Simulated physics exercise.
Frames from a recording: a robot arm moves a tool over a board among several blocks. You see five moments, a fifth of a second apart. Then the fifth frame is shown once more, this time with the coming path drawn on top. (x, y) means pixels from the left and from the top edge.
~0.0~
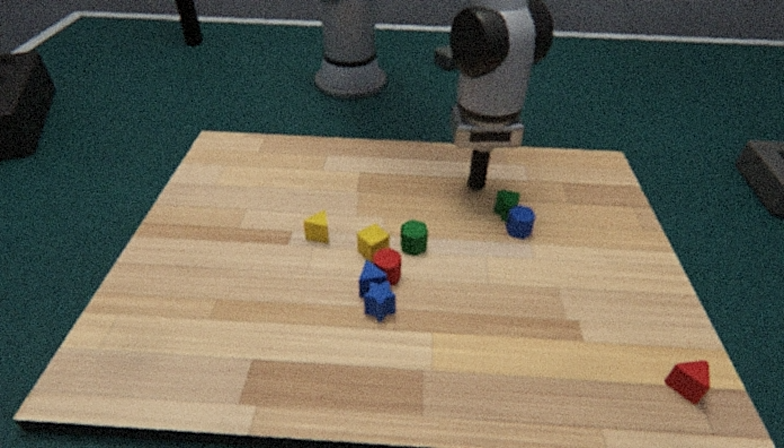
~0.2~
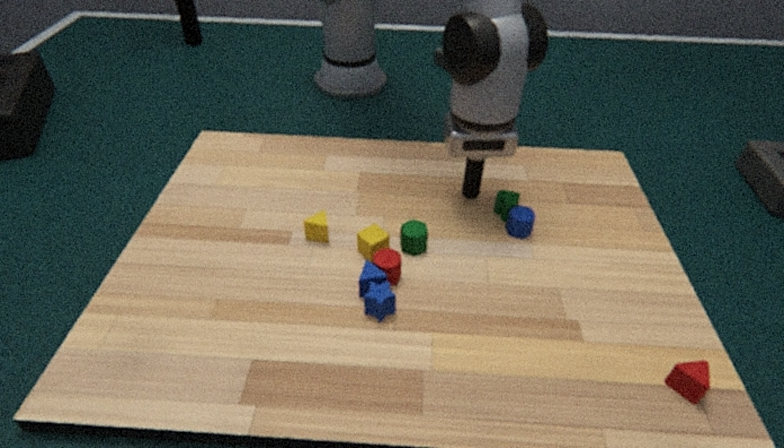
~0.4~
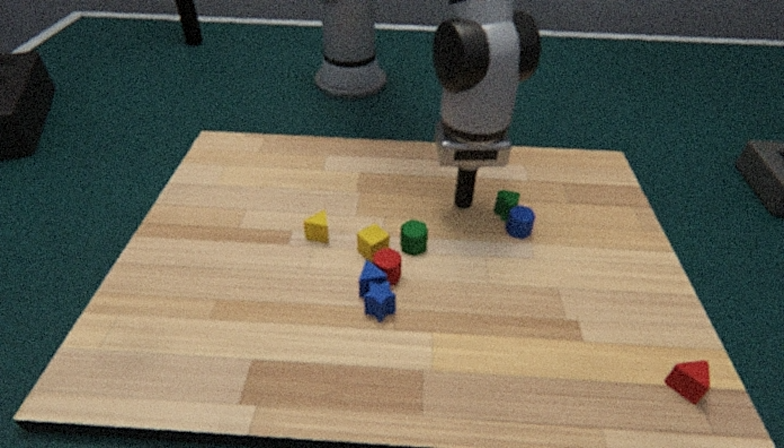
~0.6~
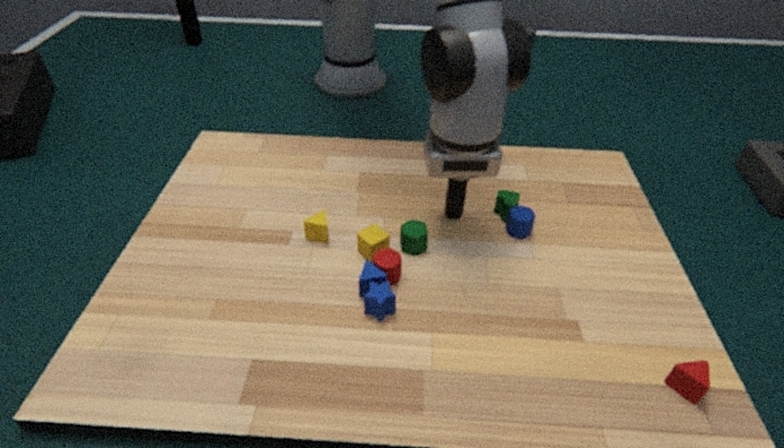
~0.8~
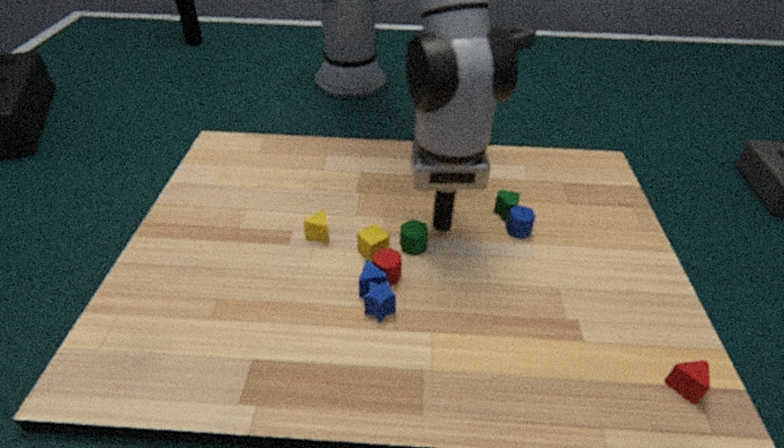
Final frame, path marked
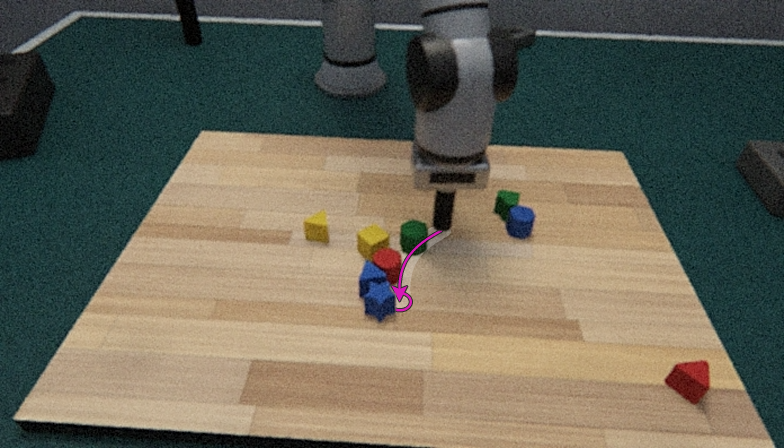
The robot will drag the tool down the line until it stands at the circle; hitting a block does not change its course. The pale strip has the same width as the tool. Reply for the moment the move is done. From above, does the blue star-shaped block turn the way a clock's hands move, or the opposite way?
Counterclockwise rotation.
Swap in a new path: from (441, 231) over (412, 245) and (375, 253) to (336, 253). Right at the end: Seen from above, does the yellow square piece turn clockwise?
Yes, that is how it ends up.
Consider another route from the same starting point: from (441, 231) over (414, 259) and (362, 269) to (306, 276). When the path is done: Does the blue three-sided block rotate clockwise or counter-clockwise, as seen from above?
Looking from above, the answer is counterclockwise.
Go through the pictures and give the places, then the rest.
In the first picture, lower end of the tool (476, 185), tops of blocks, blue three-sided block (371, 271), yellow square piece (373, 234), blue star-shaped block (380, 291), red circular block (387, 257), green six-sided block (415, 228).
In the second picture, tool (470, 193), blocks as before.
In the third picture, tool (463, 203), blocks as before.
In the fourth picture, tool (453, 214), blocks as before.
In the fifth picture, tool (442, 225), blue three-sided block (371, 271), yellow square piece (373, 234), blue star-shaped block (380, 291), red circular block (387, 257), green six-sided block (415, 228).
The drawn path runs from (441, 231) over (417, 247) and (402, 271) to (400, 301).
The first path, step by step. One third of the way, tool (417, 242); yellow square piece (369, 234), turned 20° clockwise; green six-sided block (398, 239).
Two thirds of the way, tool (402, 266); blue three-sided block (349, 288), turned 25° anticlockwise; yellow square piece (361, 236), turned 60° clockwise; blue star-shaped block (379, 294), turned 30° anticlockwise; red circular block (359, 271); green six-sided block (378, 254), turned 60° clockwise.
At the end, tool (400, 296); blue three-sided block (349, 288), turned 25° anticlockwise; yellow square piece (361, 236), turned 60° clockwise; blue star-shaped block (379, 294), turned 30° anticlockwise; red circular block (358, 271); green six-sided block (377, 255), turned 70° clockwise.
